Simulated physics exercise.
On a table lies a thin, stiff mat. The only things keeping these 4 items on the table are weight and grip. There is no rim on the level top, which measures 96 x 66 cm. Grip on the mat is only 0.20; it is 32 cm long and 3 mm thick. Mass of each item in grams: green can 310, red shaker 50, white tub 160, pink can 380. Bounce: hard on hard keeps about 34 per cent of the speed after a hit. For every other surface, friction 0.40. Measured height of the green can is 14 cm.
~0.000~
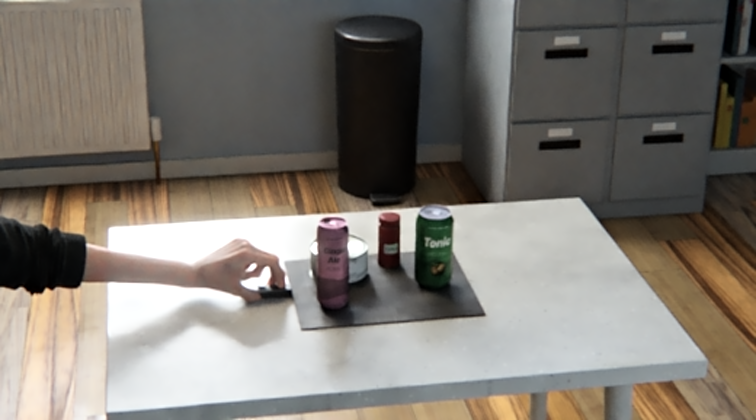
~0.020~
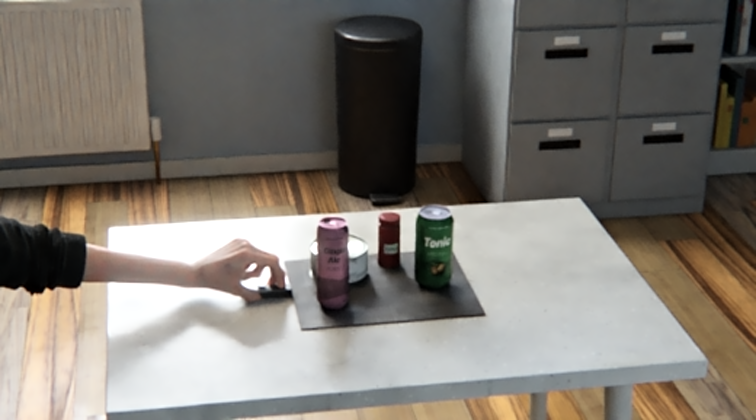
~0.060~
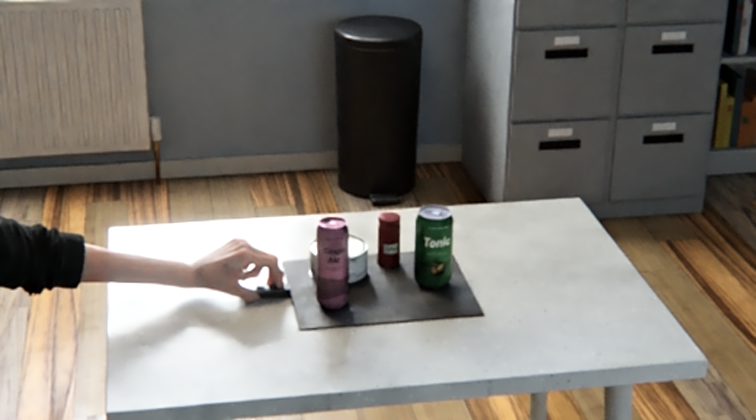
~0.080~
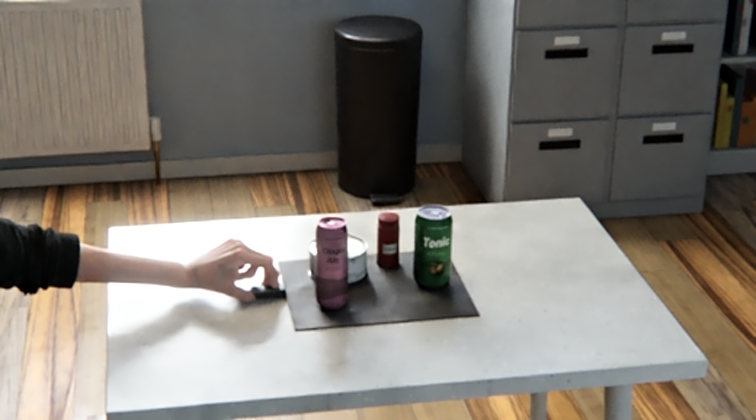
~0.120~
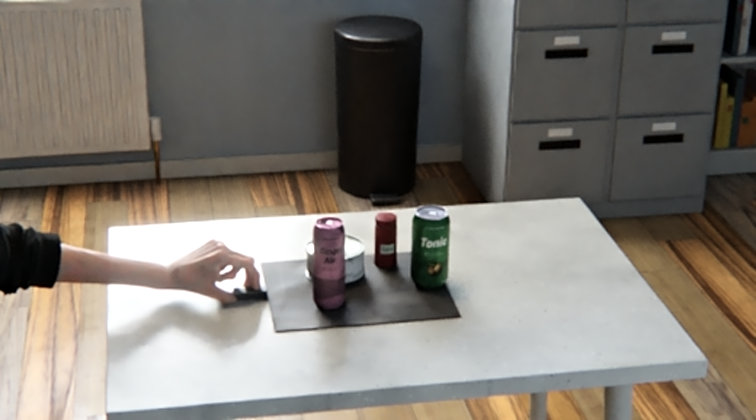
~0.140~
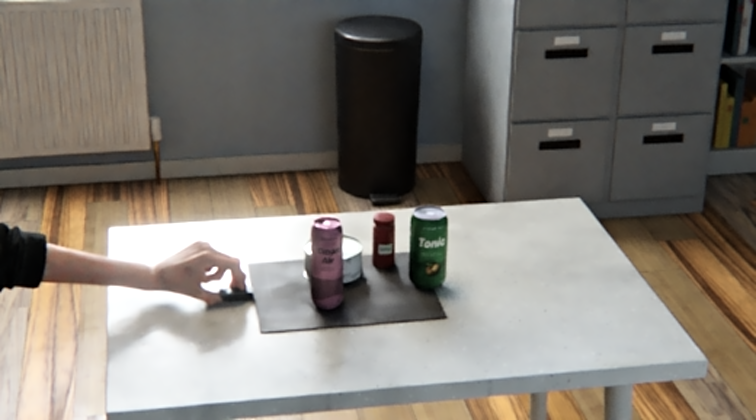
A hand pulling a dark mat leftward across a pale table, the cans, red shaker and white tub on it shifting slightly left.
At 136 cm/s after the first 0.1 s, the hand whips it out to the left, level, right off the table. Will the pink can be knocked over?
It ends up off its base.
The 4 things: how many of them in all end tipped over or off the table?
Tally: 1.
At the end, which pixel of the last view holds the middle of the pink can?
Roughly at pixel (184, 302).
By 0.24 s, mat pulled 20 cm; pink can 4 cm from its spot near (310, 265); red shaker tilted 4°; green can tilted 3°.
By 0.34 s, mat pulled 34 cm; pink can 9 cm from its spot near (281, 267); red shaker tilted 14°; white tub 9 cm from its spot.
By 0.54 s, mat pulled 61 cm; pink can tilted 28° near (230, 270); white tub 15 cm from its spot; red shaker tilted 8°.
By 0.74 s, mat pulled 86 cm; pink can on its side near (187, 300); white tub 15 cm from its spot; red shaker 4 cm from its spot.
When it is over (1.3 s), lying over on the table, pink can; not toppled but over 6 cm from the start, white tub; the other 2 within 6 cm of the start. End places, in pixels of the last picture, pink can near (184, 302).
